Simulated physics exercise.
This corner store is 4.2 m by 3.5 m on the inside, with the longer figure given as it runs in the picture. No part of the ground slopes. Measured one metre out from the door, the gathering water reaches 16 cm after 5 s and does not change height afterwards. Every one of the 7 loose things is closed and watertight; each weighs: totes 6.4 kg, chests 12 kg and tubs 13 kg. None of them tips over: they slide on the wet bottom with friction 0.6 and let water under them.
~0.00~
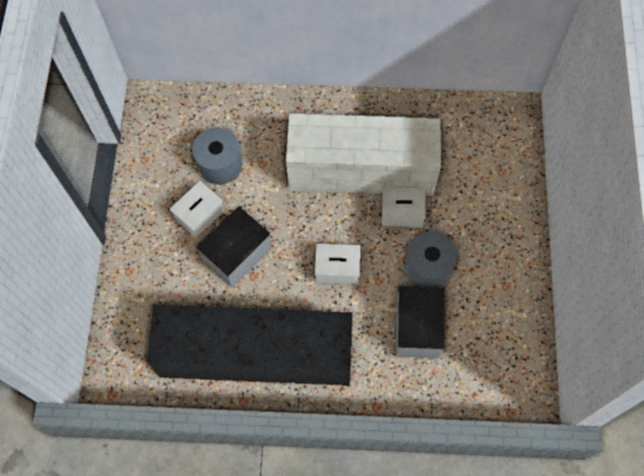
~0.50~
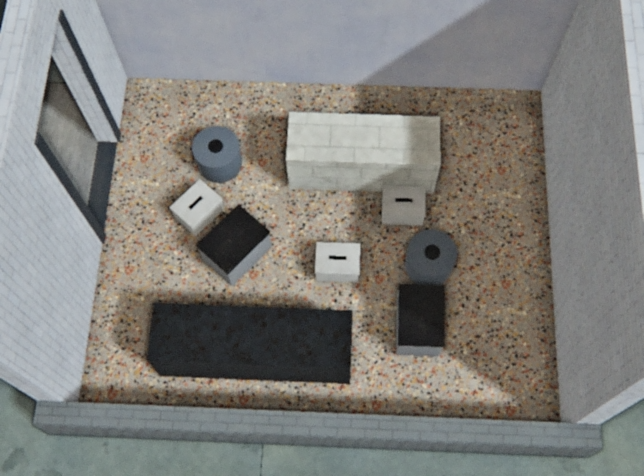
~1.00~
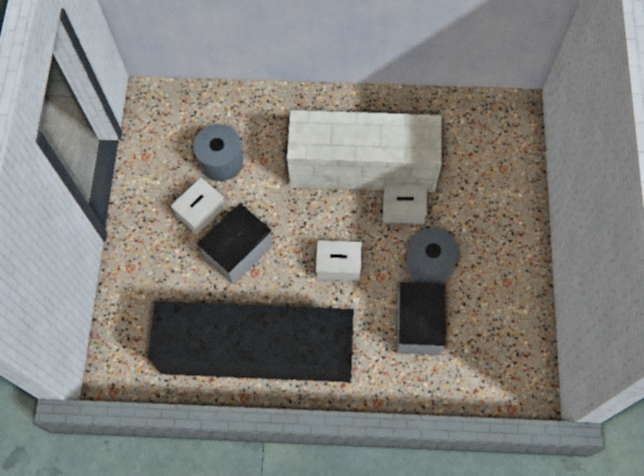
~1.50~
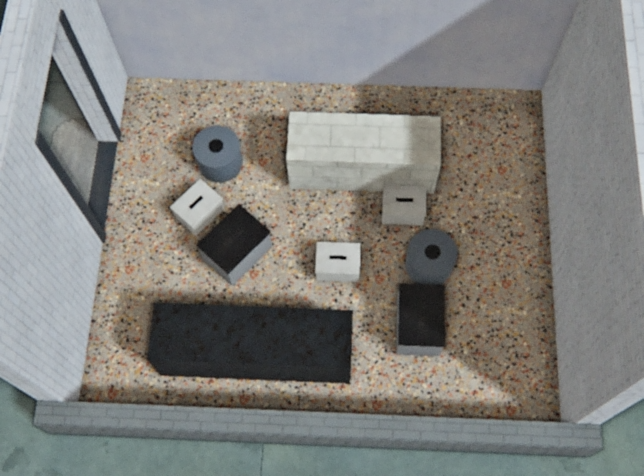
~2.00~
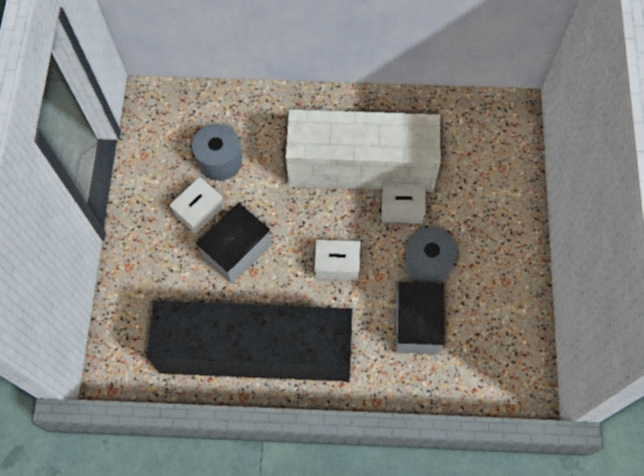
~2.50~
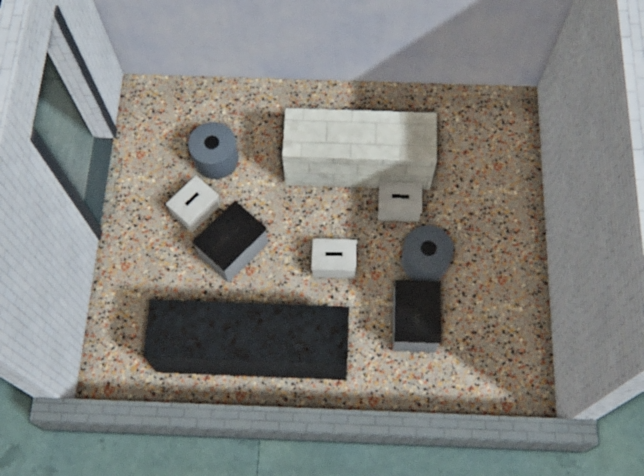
The open-topped room's boxes and tubs stay still while greenish water spreads across the ground outside.
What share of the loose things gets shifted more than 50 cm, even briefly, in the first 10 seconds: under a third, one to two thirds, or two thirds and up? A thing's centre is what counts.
One to two thirds.
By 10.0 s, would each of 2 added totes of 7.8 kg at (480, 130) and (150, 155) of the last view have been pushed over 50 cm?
So the first ends up within that distance while the second ends up beyond that distance.
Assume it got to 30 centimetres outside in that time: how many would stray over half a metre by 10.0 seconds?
The answer would then be 7.
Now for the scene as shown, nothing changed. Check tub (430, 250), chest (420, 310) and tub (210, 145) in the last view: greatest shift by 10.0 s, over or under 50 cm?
Result, in order: Stayed within / stayed within / stayed within.
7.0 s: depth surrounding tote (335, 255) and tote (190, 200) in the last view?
I'd estimate 3 cm for the first and 5 cm for the second.
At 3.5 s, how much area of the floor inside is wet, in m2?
Somewhere about 1.0 m2, give or take.
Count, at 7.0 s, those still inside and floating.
At that instant the tally stands at 0.
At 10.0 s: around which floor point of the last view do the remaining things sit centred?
About (400, 248).
After 3.5 s 0 of 7 are over 50 cm from their spots; 0 afloat.
After 4.5 s 0 of 7 are over 50 cm from their spots; 0 afloat.
After 7.0 s 1 of 7 are over 50 cm from their spots; 0 afloat.
After 10.0 s 4 of 7 are over 50 cm from their spots, and 4 have been at some point; 2 afloat.
